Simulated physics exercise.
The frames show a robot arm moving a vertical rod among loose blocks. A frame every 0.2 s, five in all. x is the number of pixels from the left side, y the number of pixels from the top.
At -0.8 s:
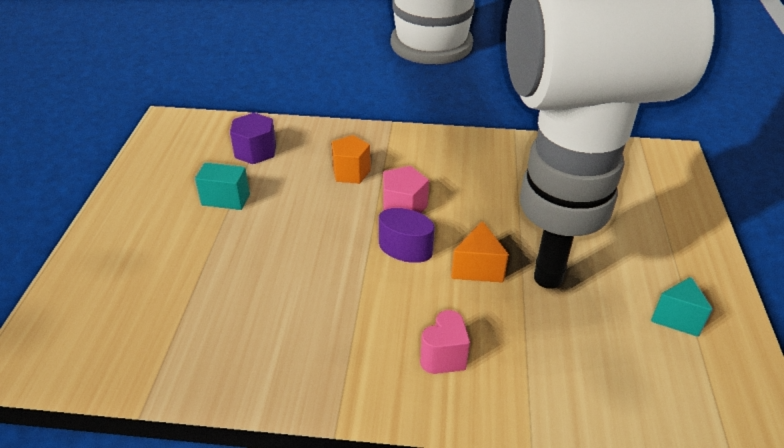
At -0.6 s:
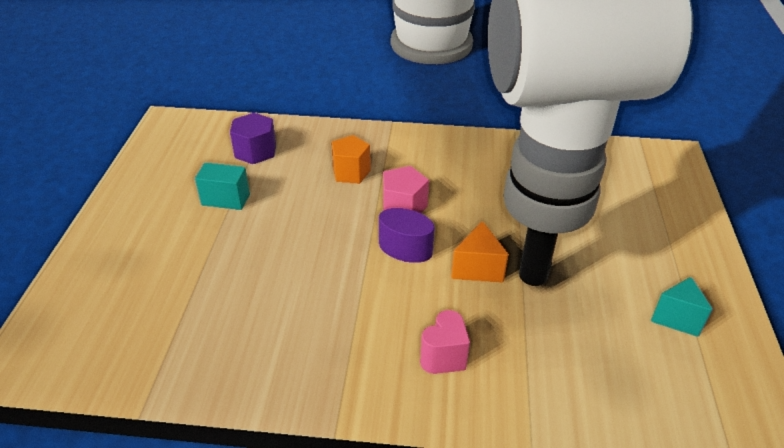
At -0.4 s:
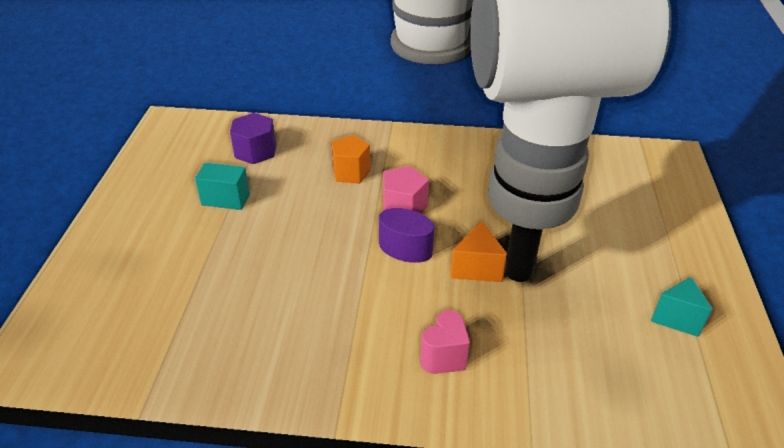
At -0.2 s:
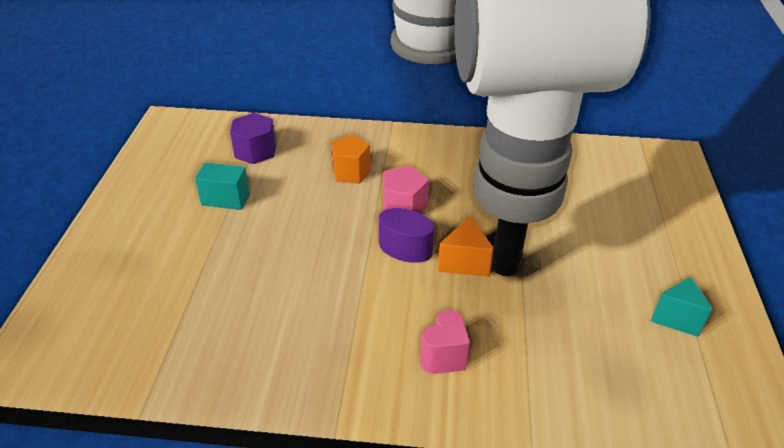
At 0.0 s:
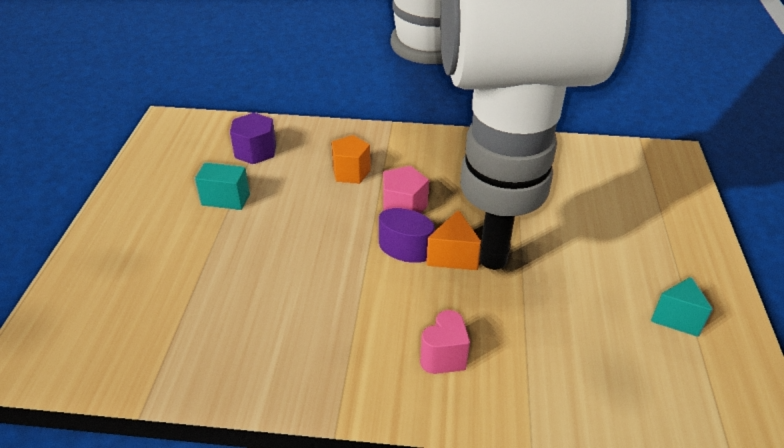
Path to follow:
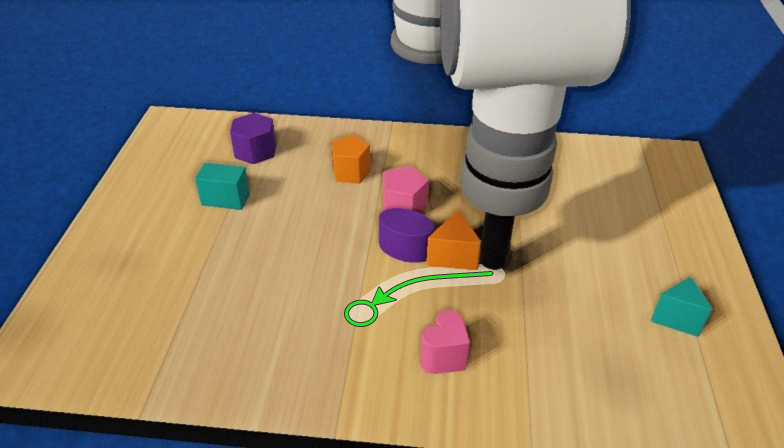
A robot arm moved its black rod left across a wooden board scattered with colorful blocks, reached the orange triangle, and pushed it a short way left, up close to the purple oval block.
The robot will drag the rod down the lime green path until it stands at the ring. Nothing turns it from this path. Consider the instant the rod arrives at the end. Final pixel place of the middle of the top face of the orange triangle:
The middle of its top is at (397, 231).
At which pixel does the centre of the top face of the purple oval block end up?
(369, 200)
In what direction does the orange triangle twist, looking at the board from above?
Spin direction: Clockwise.
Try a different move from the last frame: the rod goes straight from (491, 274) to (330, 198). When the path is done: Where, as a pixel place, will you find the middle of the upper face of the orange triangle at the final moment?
Its top centre lands on (334, 198).
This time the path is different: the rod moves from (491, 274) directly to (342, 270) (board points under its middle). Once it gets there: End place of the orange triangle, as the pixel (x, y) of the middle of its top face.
Somewhere near (351, 221).
Path on the board, from (491, 274) over (443, 277) and (398, 287) to (361, 313).
What follows on the original path. One third of the way, rod (443, 264); purple oval block (376, 207), turned 20° clockwise; orange triangle (415, 227), turned 25° clockwise.
Two thirds of the way, rod (397, 275); purple oval block (369, 200), turned 25° clockwise; orange triangle (397, 231), turned 70° clockwise.
At the end, rod (361, 301); purple oval block (369, 200), turned 25° clockwise; pink heart-shaped block in place; orange triangle (397, 231), turned 70° clockwise.
